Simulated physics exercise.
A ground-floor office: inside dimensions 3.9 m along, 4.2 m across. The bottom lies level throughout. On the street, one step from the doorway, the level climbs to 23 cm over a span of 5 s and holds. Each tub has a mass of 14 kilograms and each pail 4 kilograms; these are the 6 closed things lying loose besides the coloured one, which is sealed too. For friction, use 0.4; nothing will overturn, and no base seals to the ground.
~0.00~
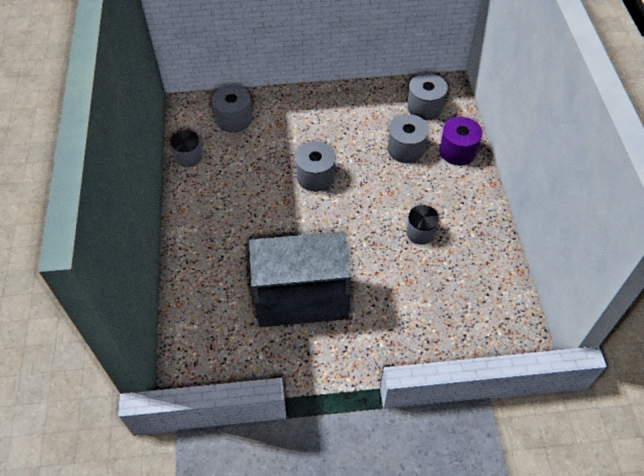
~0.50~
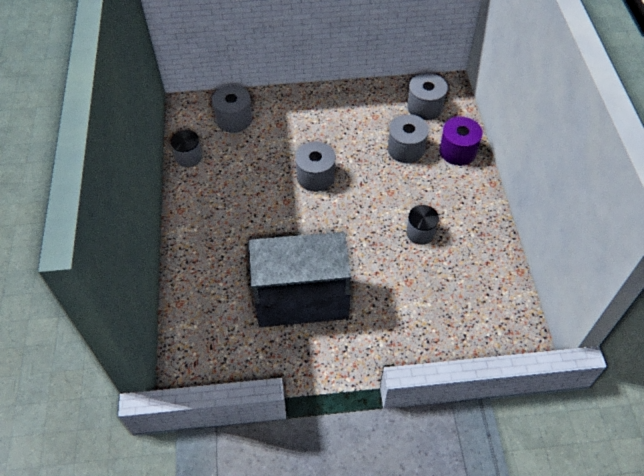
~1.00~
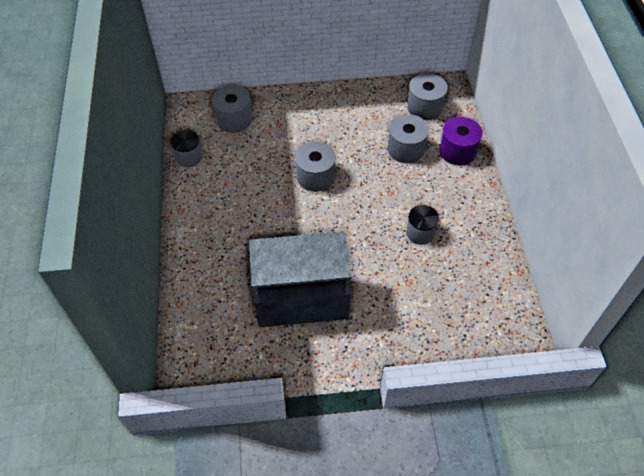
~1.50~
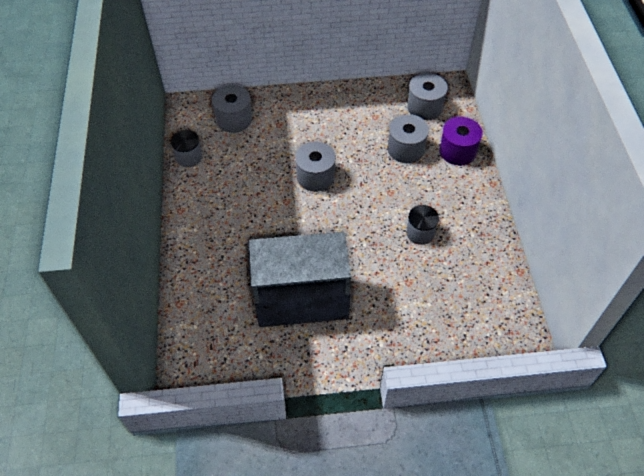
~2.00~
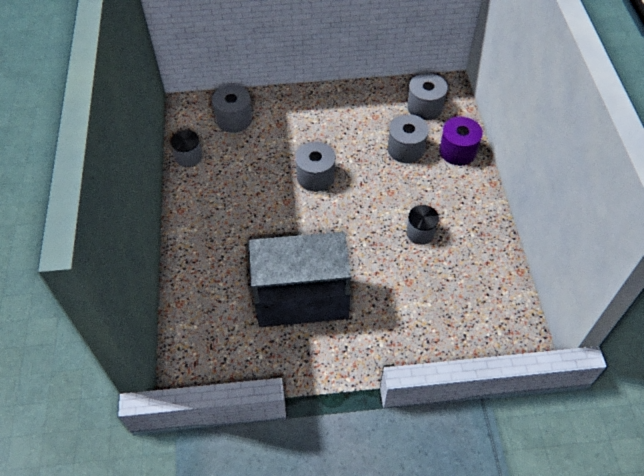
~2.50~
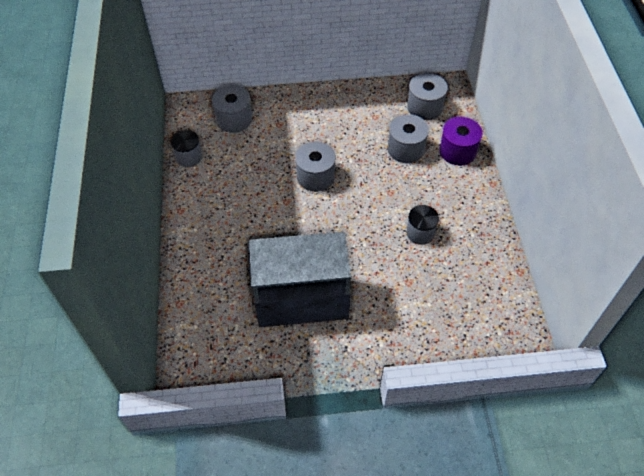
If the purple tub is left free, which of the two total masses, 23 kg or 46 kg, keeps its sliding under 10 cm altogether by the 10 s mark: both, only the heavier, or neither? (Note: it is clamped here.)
Both do.
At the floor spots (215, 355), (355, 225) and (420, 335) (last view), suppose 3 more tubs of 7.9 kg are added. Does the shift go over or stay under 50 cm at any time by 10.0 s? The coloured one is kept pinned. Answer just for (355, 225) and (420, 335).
Taking them in order, the first is inside the line and the second is beyond the line.
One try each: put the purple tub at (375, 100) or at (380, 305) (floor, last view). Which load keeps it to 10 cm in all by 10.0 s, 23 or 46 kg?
The first try gives success with both; the second gives success with heavier only.
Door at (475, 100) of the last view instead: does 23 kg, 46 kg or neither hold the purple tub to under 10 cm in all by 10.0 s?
I'd say the lighter one will work.
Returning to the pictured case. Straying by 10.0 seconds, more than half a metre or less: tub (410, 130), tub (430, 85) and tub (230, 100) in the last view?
In order, the three come out beneath, beneath and beneath.
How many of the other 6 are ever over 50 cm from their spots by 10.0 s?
The tally stands at 2.
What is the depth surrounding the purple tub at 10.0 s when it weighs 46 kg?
Something like 8 centimetres.
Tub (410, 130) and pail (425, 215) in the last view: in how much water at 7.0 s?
Close to 3 and 4 centimetres.
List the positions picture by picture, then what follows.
In the first picture, the purple tub at (463, 131), on the bottom; 0.0 m2 under water; 0 of 7 have shifted.
In the second picture, the purple tub at (463, 131), on the bottom; water covers 0.0 m2; 0 of 7 have shifted.
In the third picture, the purple tub at (463, 131) rests on the ground; water covers 0.0 m2; 0 of 7 have shifted.
In the fourth picture, the purple tub at (463, 131) rests on the ground; 0.0 m2 under water; 0 of 7 have shifted.
In the fifth picture, the purple tub at (463, 131), on the bottom; water covers 0.0 m2; 0 of 7 have shifted.
In the sixth picture, the purple tub at (463, 131) rests on the ground; 0.3 m2 under water; 0 of 7 have shifted.
After 3.5 s the purple tub would be 0 cm from its start with 23 kg and 0 cm from its start with 46 kg; 0 cm of water round it then.
After 4.5 s the purple tub would be 0 cm from its start with 23 kg and 0 cm from its start with 46 kg; 0 cm of water round it then.
After 7.0 s the purple tub would be 0 cm from its start with 23 kg and 0 cm from its start with 46 kg; 4 cm of water round it then.
After 10.0 s the purple tub would be 0 cm from its start with 23 kg and 0 cm from its start with 46 kg; 8 cm of water round it then.
